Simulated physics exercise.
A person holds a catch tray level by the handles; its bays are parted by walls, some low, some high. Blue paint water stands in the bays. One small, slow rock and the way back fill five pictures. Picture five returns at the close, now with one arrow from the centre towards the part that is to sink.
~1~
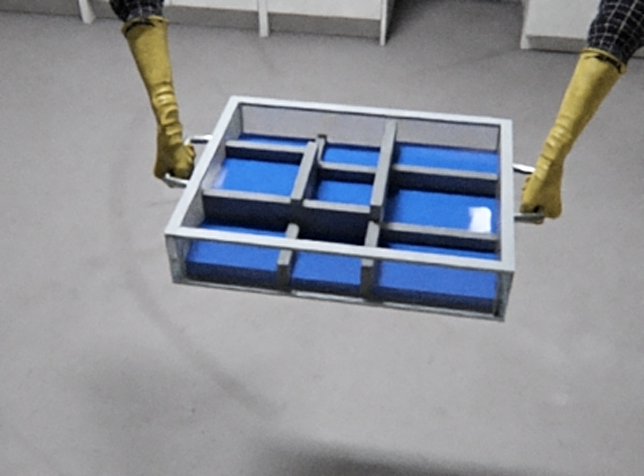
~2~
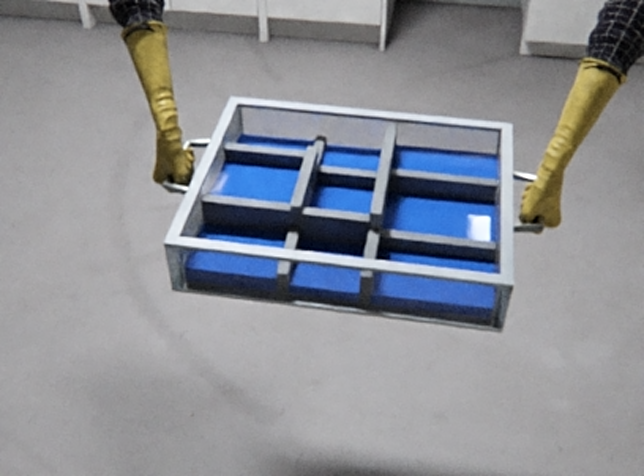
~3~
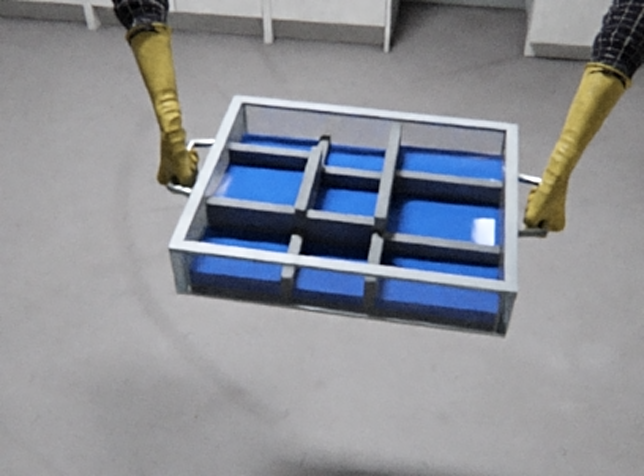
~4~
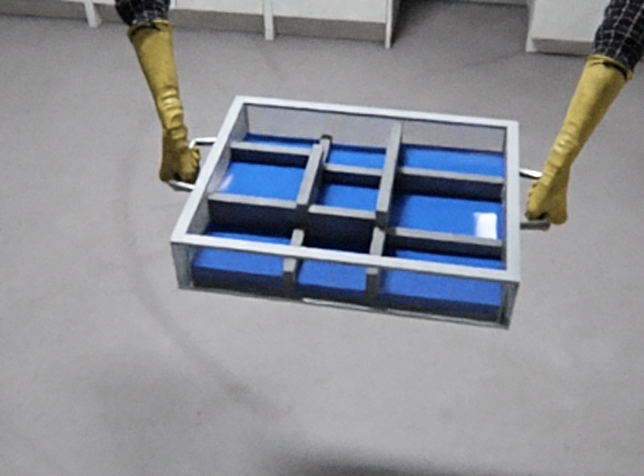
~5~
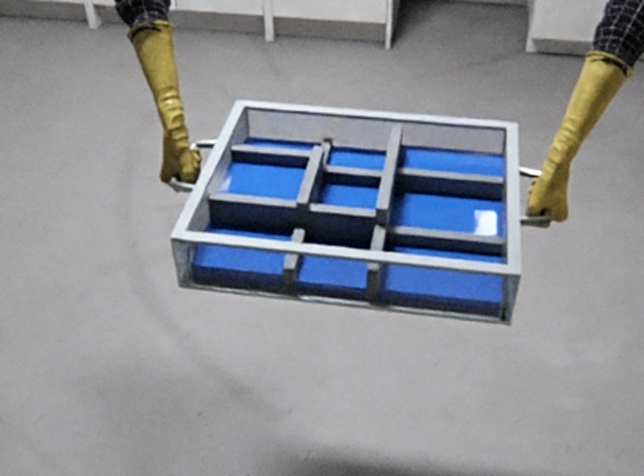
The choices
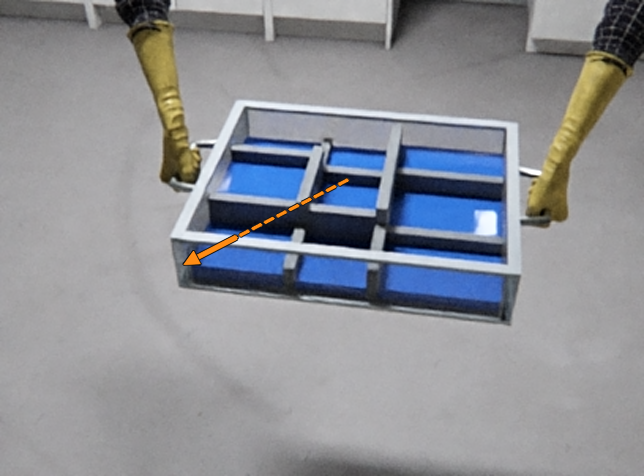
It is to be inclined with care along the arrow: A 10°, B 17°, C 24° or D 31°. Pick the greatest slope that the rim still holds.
Choose B.
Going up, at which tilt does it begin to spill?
That is tilt C.
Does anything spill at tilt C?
Yes.
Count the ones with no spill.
Two of them.
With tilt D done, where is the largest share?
The front left bay.
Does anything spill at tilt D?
Yes.
The tray is level; deepest in the centre left bay, at (260, 181), shallowest in the front middle.
Tipped about 3° down to the front; no wall is crossed.
Tipped about 4° down to the front; no wall is crossed.
Tipped about 2° down to the front; no wall is crossed.
The tray is level; deepest in the centre left bay, at (266, 185), shallowest in the front middle.
The arrow ends at (188, 261).
For tilt A, nothing spills; the centre left bay holds the most.
For tilt B, nothing spills; the centre left bay holds the most.
For tilt C, about 8 % goes over the rim.
For tilt D, about 34 % goes over the rim.
